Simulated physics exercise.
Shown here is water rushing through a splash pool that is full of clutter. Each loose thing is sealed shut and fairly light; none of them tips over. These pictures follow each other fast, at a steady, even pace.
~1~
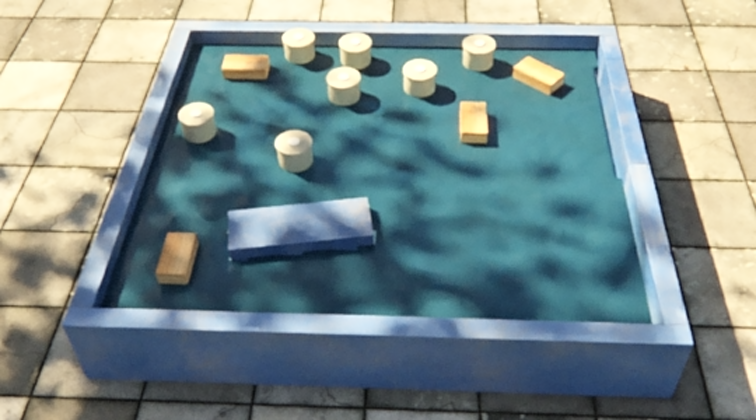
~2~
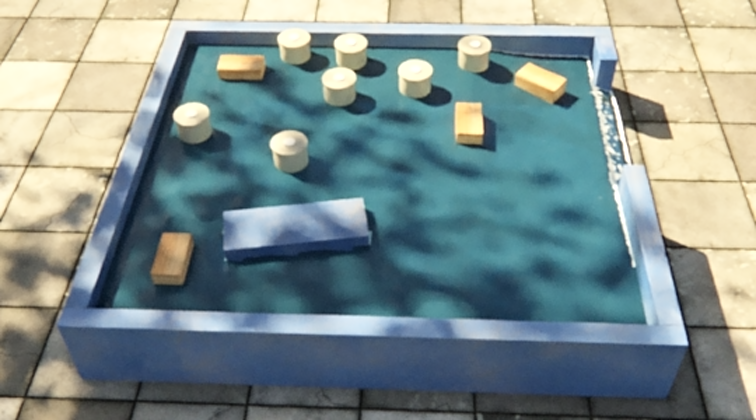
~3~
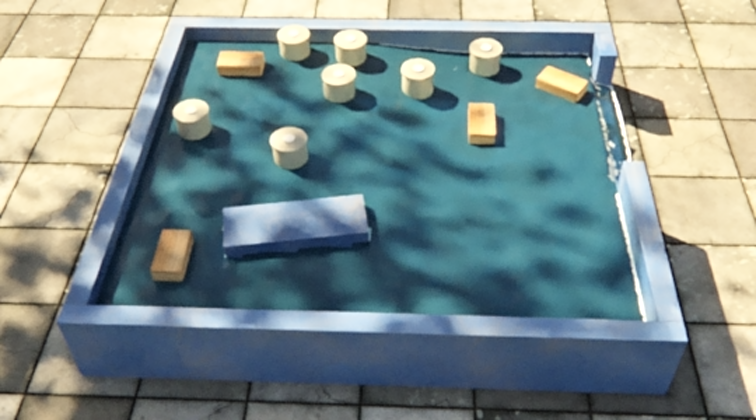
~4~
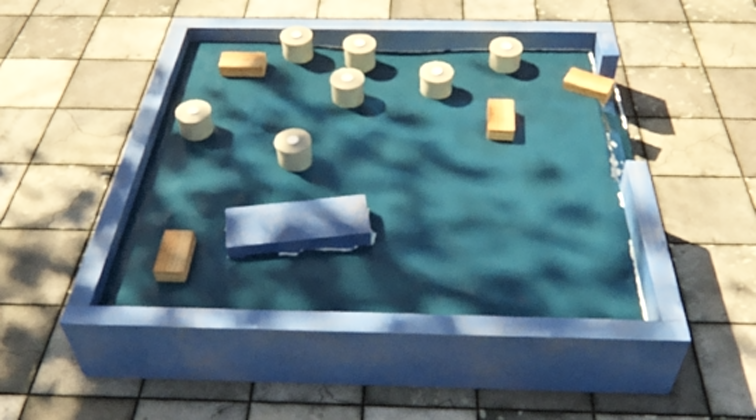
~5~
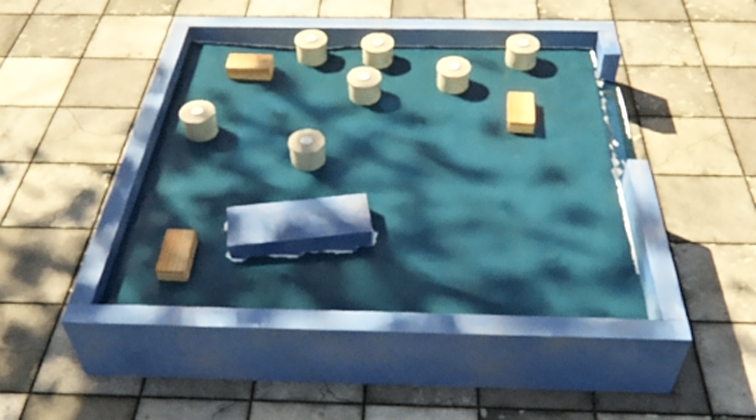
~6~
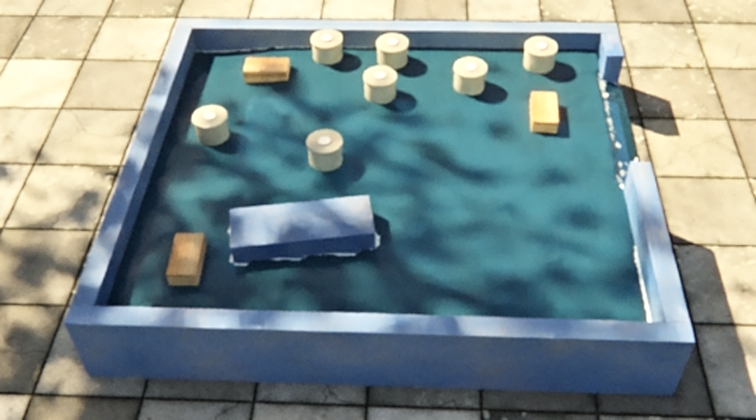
At first, cream tubs and orange blocks float nearly still in a blue-walled pool as a gap opens in the right wall. Then the block nearest the gap drifts right and passes out through it, while most of the remaining tubs and blocks shift slightly rightward around a fixed blue slab.
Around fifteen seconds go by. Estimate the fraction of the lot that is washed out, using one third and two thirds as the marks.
My prediction is the mid band.
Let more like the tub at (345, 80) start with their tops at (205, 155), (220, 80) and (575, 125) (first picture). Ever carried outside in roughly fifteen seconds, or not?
Going one by one, I'd say it doesn't leave, then it doesn't leave, then it leaves.
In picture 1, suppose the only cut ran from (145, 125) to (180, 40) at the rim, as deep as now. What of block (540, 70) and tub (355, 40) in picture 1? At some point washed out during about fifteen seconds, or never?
Remains, then exits.
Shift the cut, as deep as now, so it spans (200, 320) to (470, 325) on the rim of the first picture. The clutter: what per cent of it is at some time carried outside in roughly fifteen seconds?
My figure is 20 %.
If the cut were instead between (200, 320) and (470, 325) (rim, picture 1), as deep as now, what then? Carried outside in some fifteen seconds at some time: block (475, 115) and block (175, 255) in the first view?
Finding, in listed order: Exited; exited.
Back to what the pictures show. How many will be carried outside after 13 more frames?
I make it 4.
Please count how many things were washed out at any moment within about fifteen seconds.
It adds up to 6.
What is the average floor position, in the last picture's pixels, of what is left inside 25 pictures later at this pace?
Centre of the remaining clutter: Around (423, 149).
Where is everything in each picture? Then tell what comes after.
In the first picture, a block at (474, 117), afloat; a tub at (479, 44) floats; 0 of 11 have shifted.
In the second picture, a block at (469, 118) floats; a tub at (475, 45), afloat; 0 of 11 have shifted.
In the third picture, a block at (482, 119) floats, close to its start; a tub at (486, 48) floats, close to its start; 3 of 11 have shifted.
In the fourth picture, a block at (501, 115), afloat, close to its start; a tub at (506, 47), afloat, close to its start; 4 of 11 have shifted.
In the fifth picture, a block at (521, 107), afloat, a stride from its start; a tub at (523, 44), afloat, a stride from its start; 8 of 11 have shifted.
In the sixth picture, a block at (545, 107) floats, a stride from its start; a tub at (541, 46) floats, a stride from its start; 10 of 11 have shifted.
A moment on, 2 of 11 are out; 9 afloat.
Next, 4 of 11 are out; 7 afloat.
Later, 4 of 11 are out; 7 afloat.
In the end, 6 of 11 are out; 5 afloat.
